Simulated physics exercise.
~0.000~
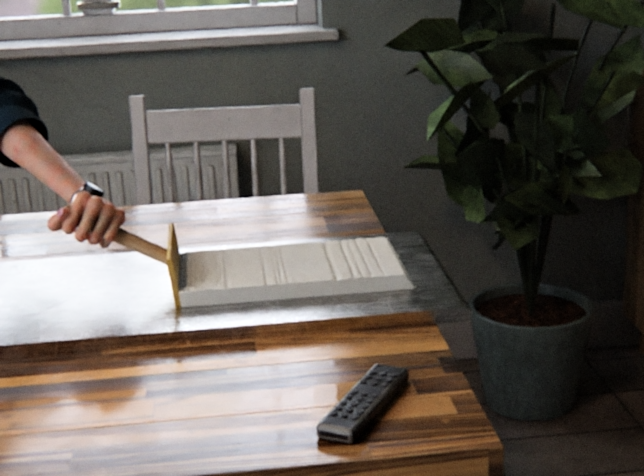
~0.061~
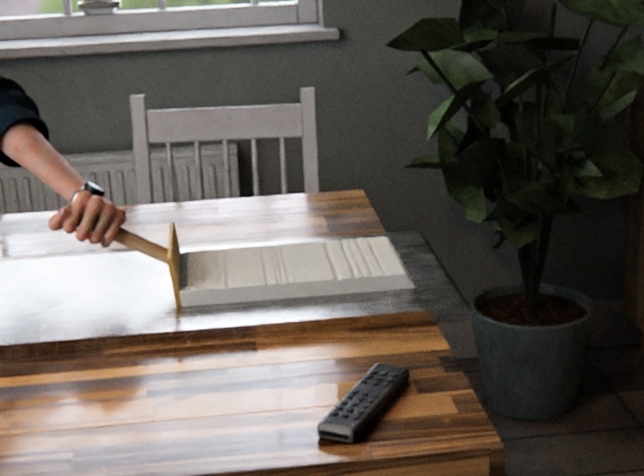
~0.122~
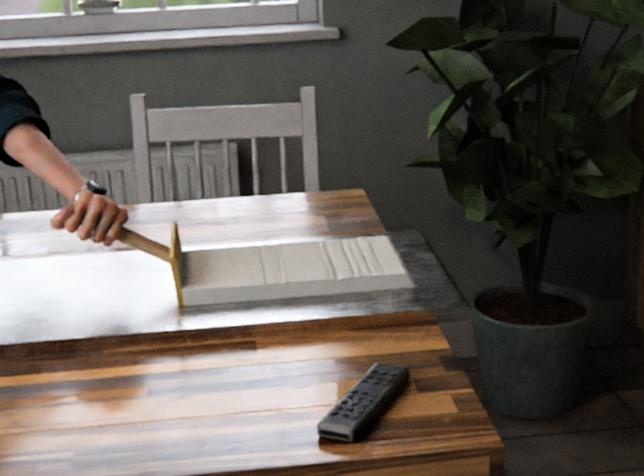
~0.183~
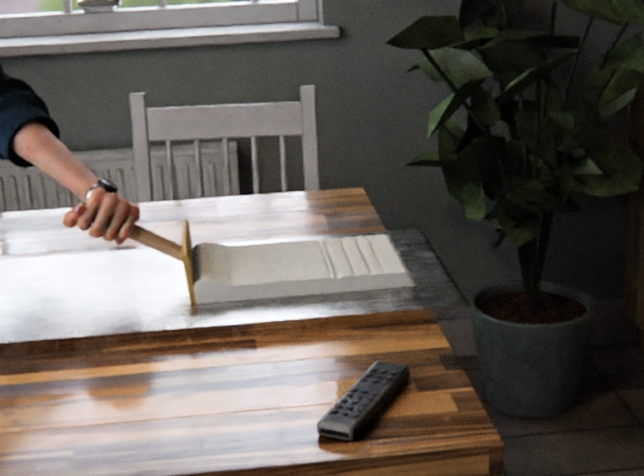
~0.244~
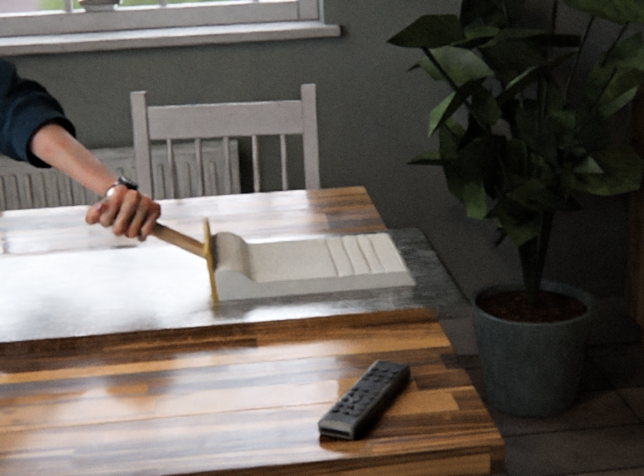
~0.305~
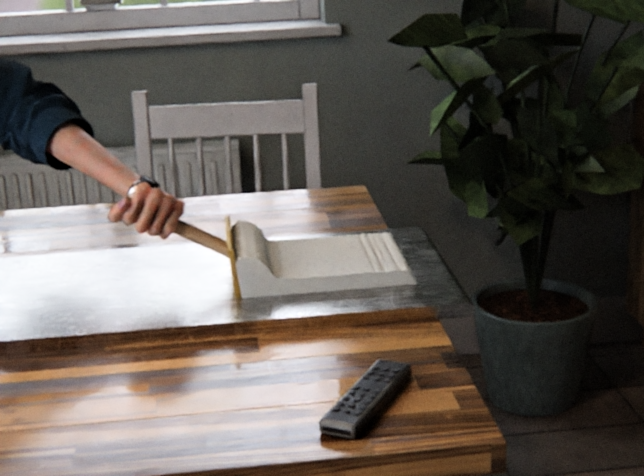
At first, a hand holds a wooden-handled blade still against the left end of a flat, ridged slab of pale powder on a table. Then the hand pushes the blade a short way right, and the powder bunches into a rounded, rising mound against it while the far edge stays put.
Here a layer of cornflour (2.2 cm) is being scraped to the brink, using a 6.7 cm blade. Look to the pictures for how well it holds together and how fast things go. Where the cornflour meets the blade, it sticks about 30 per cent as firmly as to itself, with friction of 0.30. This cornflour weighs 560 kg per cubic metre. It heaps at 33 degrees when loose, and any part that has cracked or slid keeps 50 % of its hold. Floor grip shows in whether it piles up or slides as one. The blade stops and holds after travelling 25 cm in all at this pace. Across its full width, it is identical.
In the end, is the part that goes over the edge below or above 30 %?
Outcome: Not reaching 30 %.
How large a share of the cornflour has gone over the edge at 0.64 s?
That share is about 0 %.
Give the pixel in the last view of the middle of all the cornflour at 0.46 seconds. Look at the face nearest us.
Roughly pixel (338, 274) on the near face.
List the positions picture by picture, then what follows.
In the first picture, foot of the blade at (181, 307), not yet moved; foremost bit of the cornflour at (413, 288), piled 2.2 cm high.
In the second picture, foot of the blade at (182, 307), not yet moved; foremost bit of the cornflour at (414, 288), piled 2.2 cm high.
In the third picture, foot of the blade at (184, 306), moved 3 mm; foremost bit of the cornflour at (414, 287), piled 2.3 cm high.
In the fourth picture, foot of the blade at (197, 304), moved 2.0 cm; foremost bit of the cornflour at (414, 286), piled 3.1 cm high.
In the fifth picture, foot of the blade at (219, 301), moved 4.9 cm; foremost bit of the cornflour at (415, 284), piled 4.6 cm high.
In the sixth picture, foot of the blade at (242, 298), moved 8.0 cm; foremost bit of the cornflour at (416, 284), piled 5.9 cm high.
After 0.46 s, 0 % has gone over the edge.
After 0.64 s, 0 % has gone over the edge.
After 0.82 s, 9 % has gone over the edge.
After 1.00 s, 12 % has gone over the edge.
After 1.06 s, 12 % has gone over the edge.
